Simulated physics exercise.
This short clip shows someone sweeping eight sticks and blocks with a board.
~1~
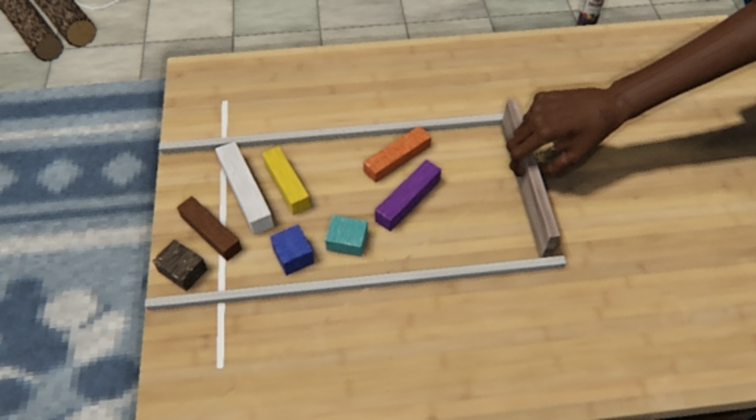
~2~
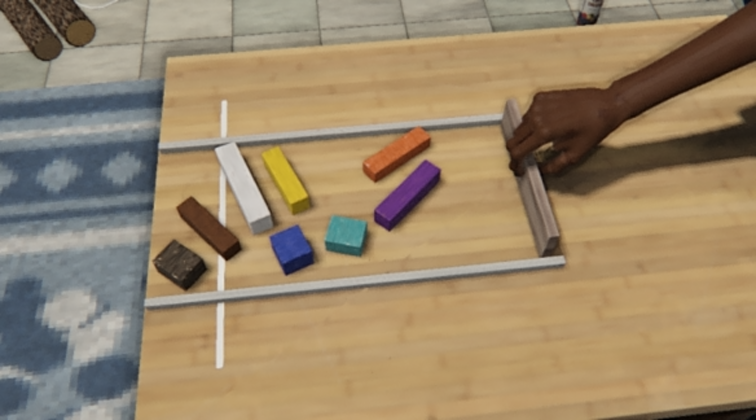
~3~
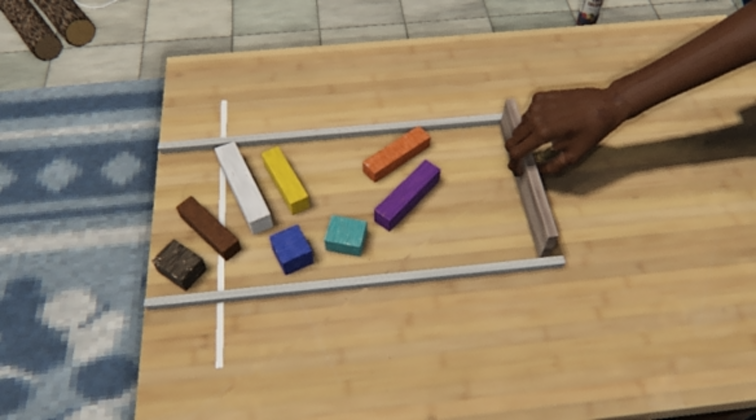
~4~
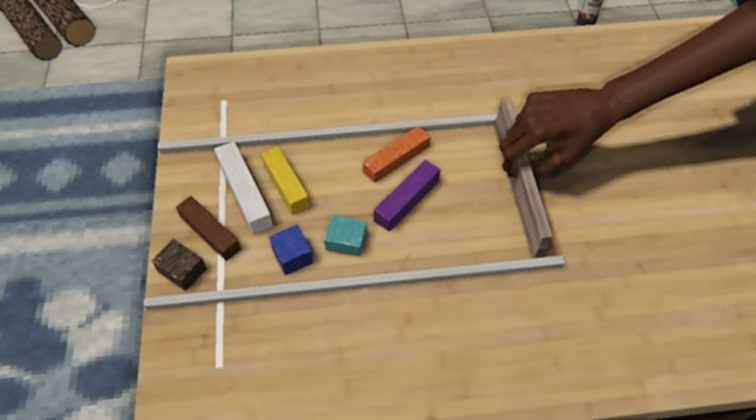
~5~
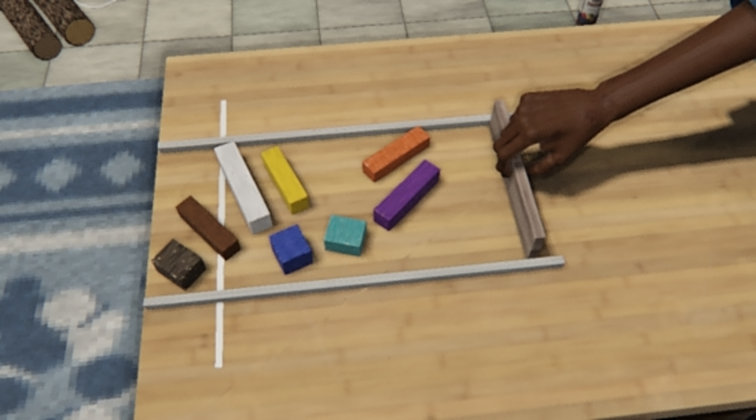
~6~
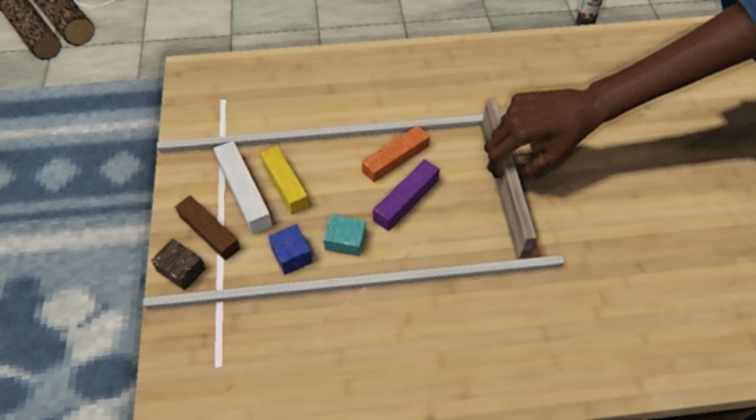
On a wooden tabletop between two pale rails, eight coloured sticks and blocks lie still around a white tape line, while a hand at the right holds an upright board, then slides it slightly left without touching them.
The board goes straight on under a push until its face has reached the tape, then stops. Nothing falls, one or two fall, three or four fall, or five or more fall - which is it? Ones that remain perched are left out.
The ones that fall? Three or four of them, I think.
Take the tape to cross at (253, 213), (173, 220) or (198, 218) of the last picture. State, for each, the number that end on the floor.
It would be 0, 6 and 5.
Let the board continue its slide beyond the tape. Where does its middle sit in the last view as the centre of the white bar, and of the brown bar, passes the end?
Around (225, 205), then around (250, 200).
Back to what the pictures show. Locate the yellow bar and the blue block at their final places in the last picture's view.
The yellow bar stops around (169, 198); the blue block around (163, 267).
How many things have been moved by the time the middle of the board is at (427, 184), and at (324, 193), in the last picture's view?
First 2, then 6.
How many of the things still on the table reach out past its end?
Looks like 0 of them.
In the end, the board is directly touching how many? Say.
2 in contact.
Soon after, none off yet; black block at rest near (179, 264); brown bar at rest near (208, 228); white bar at rest near (243, 187).
Then, none off yet; black block moved a little near (158, 272); brown bar moved a little near (164, 238); white bar moved a little near (190, 192).
At rest, the number that fall off is three or four; fallen, white bar, brown bar and black block.
